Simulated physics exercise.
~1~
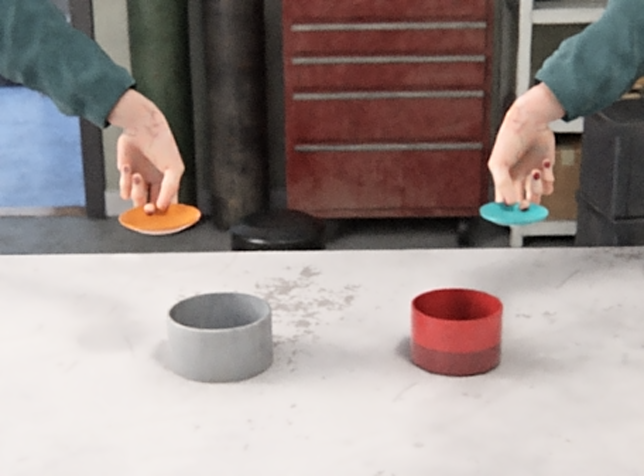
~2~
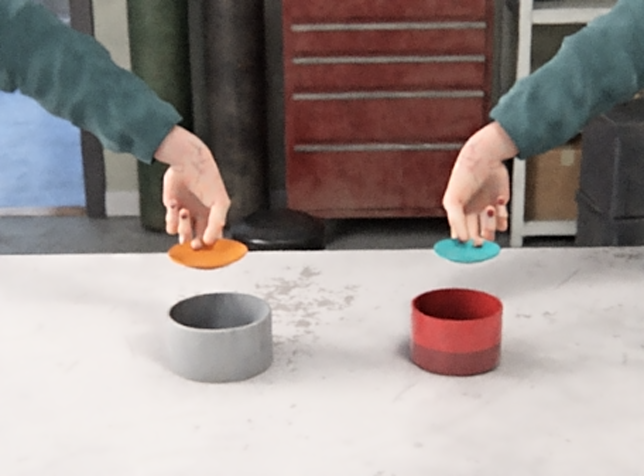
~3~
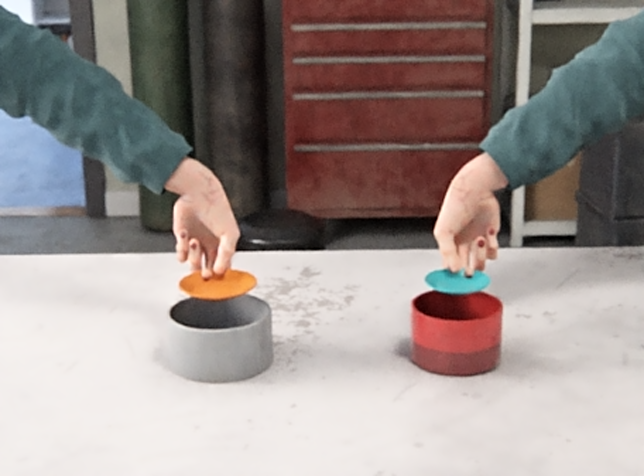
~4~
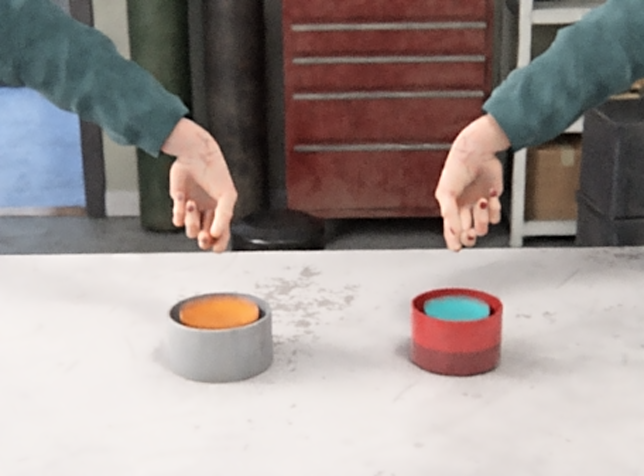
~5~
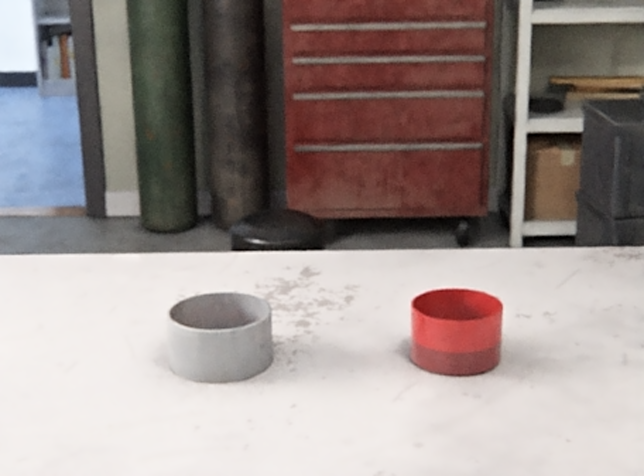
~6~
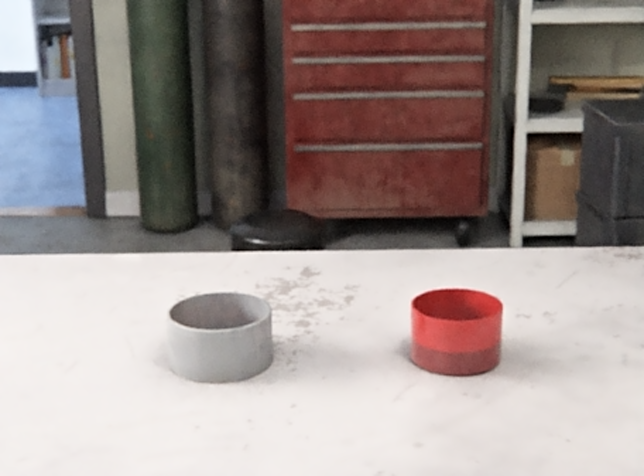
Two discs, orange and turquoise, are lowered by hands, released, and drop inside open containers.
